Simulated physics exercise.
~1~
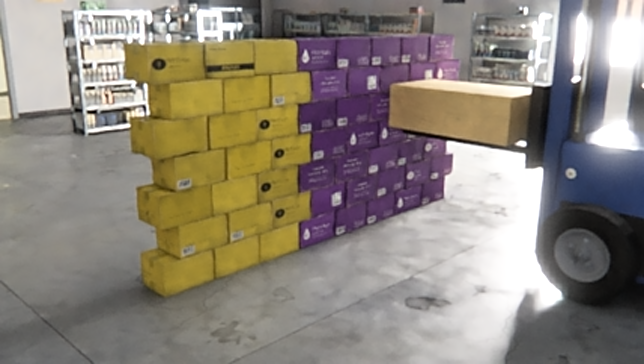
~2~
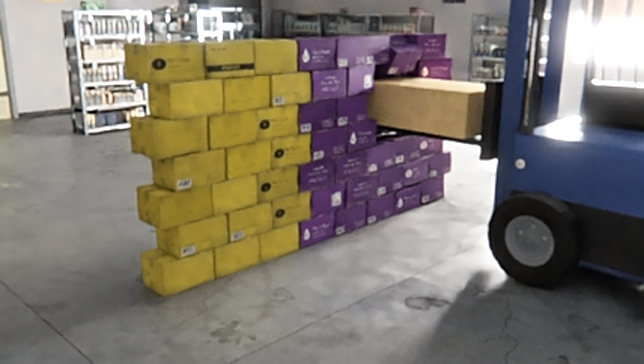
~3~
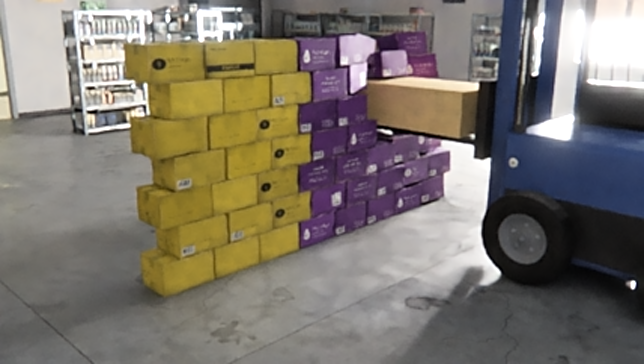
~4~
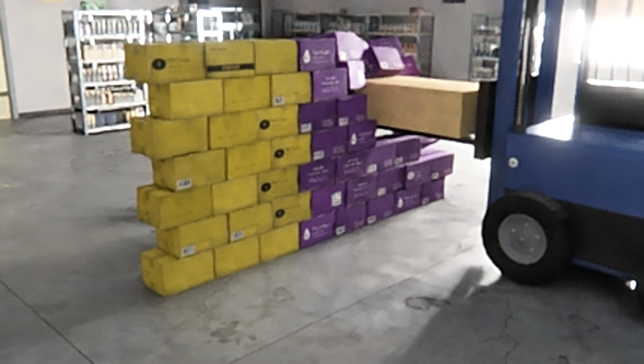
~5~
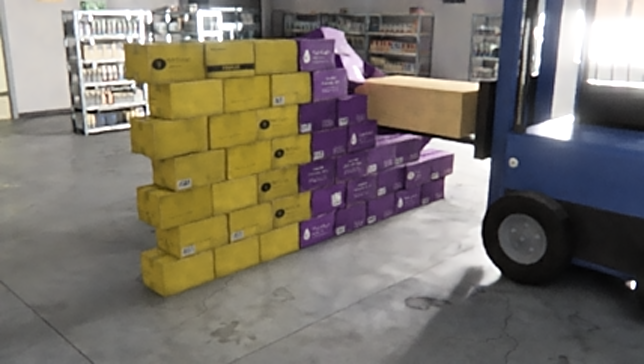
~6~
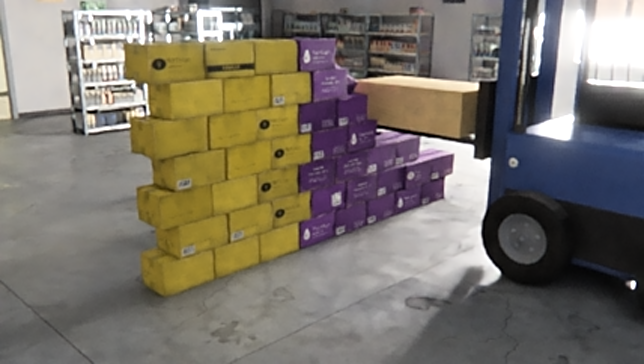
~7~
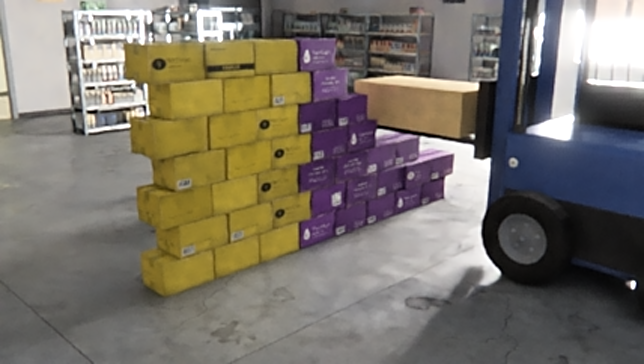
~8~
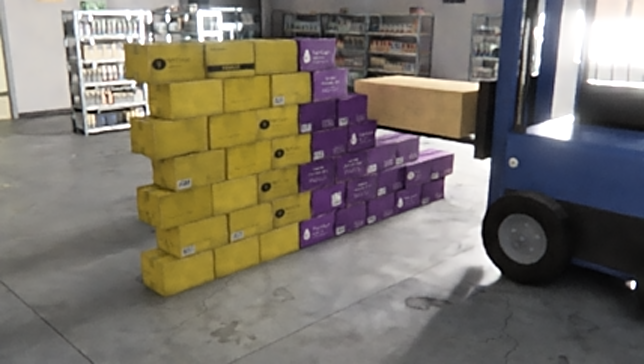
In a warehouse with stocked shelves along the back, a freestanding wall of stacked cartons, yellow on the left and purple on the right, stands on a concrete floor. A blue forklift moves in from the right, pushing a plain brown box on its raised forks into the upper purple cartons. The forklift stops, and the struck section gives way behind the box. The last loose purple cartons near the top lean, tip over and drop out of sight. The purple side is left stepped down toward the right, while the yellow cartons stay stacked and unmoved.
